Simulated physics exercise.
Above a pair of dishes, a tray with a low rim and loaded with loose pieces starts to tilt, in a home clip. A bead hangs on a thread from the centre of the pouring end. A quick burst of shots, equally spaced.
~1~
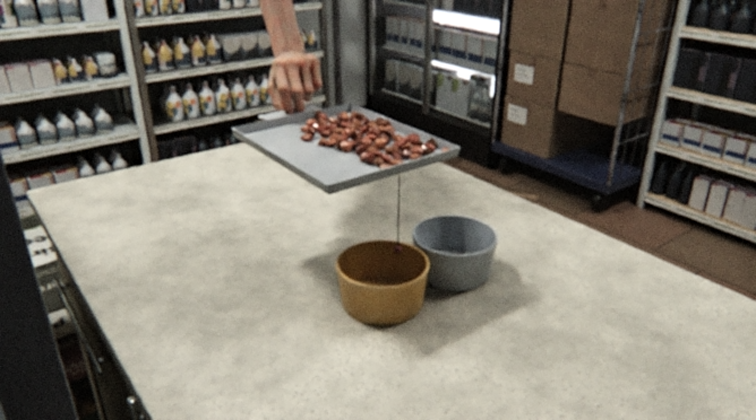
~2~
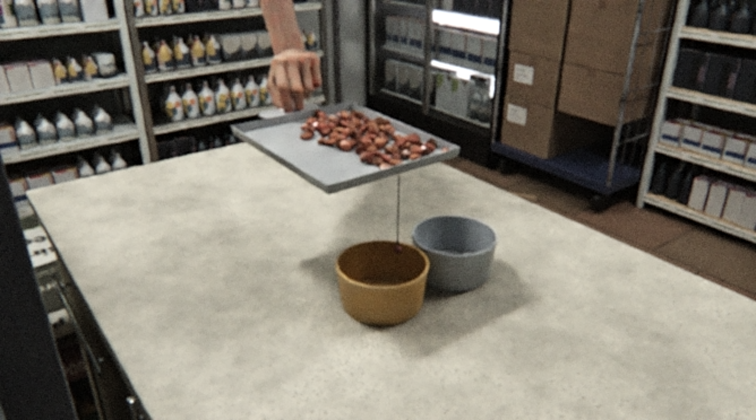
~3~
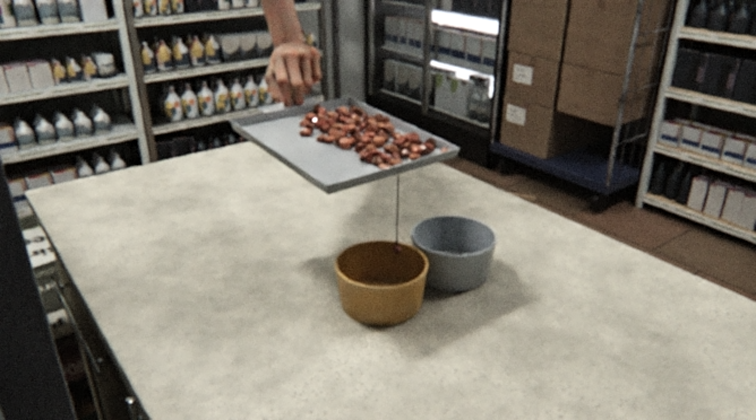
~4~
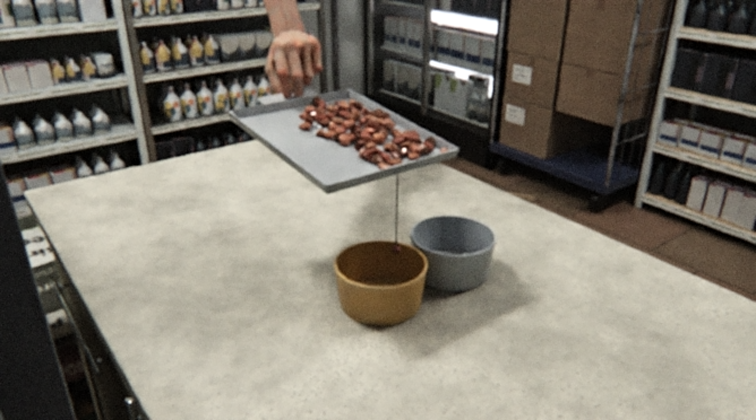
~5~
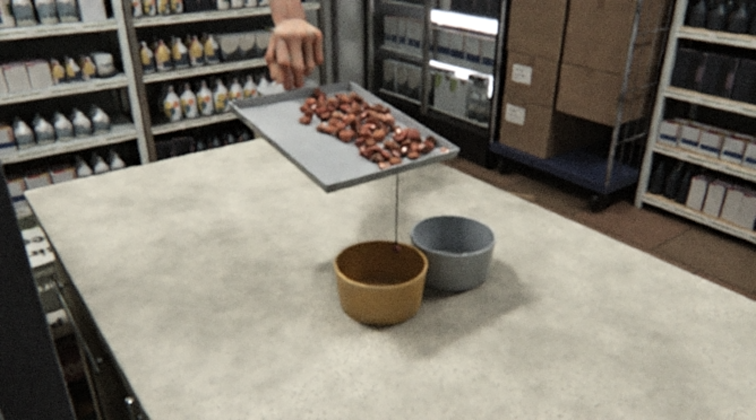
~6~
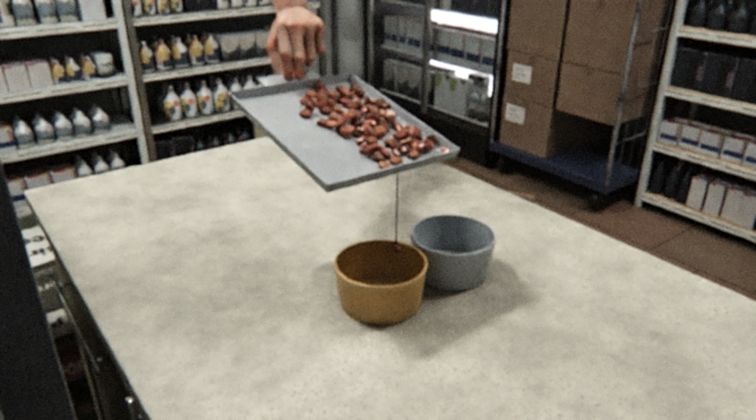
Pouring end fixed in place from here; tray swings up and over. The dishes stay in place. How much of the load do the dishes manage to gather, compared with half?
The dishes catch a minority of the load.
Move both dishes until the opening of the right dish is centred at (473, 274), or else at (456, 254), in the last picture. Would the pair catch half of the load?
First over half, then more than half.
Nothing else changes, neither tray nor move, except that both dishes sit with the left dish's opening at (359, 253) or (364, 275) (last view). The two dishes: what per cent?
Roughly 0 % and 60 %.
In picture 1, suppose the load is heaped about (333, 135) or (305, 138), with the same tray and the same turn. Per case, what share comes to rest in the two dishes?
Close to 30 and close to 30 per cent.
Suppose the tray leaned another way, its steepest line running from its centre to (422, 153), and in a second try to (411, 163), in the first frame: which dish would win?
Result, try one: Dish at right; try two: Dish at right.
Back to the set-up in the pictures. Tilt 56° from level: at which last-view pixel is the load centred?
The middle of the pieces lands at roughly (411, 136).
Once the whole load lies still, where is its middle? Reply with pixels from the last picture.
Last view, centre at rest - approx. (451, 314).
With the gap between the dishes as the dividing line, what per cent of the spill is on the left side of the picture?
I make it about 20 percent or so.
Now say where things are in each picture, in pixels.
In the first picture, corners of the pouring end near (328, 184) and (457, 147), level; middle of the load near (357, 136), bits of crushed brick; left dish near (411, 299); right dish near (484, 266); bead on its thread near (398, 249).
In the second picture, corners of the pouring end near (328, 184) and (457, 147), level; middle of the load near (357, 135).
In the third picture, corners of the pouring end near (328, 184) and (456, 148), tipped barely, level across its low end; middle of the load near (356, 133).
In the fourth picture, corners of the pouring end near (327, 184) and (456, 148), tipped a little, level across its low end; middle of the load near (356, 128).
In the fifth picture, corners of the pouring end near (328, 183) and (456, 148), tipped a little, level across its low end; middle of the load near (356, 124).
In the sixth picture, corners of the pouring end near (328, 183) and (457, 148), tipped a little, level across its low end; middle of the load near (357, 119); left dish near (409, 298); right dish near (482, 265).
Shortly afterwards, tray tipped steeply; all but a few on the tray; a little in the air.
Next, tray tipped right over; near a quarter on the tray; a little in the left dish; only a few in the right dish; near a quarter outside both; near a third in the air.
Some moments later, tray tipped past a quarter turn; near a quarter in the left dish; a little in the right dish; the bulk outside both.
In the end, tray tipped past a quarter turn; near a quarter in the left dish; a little in the right dish; the bulk outside both.
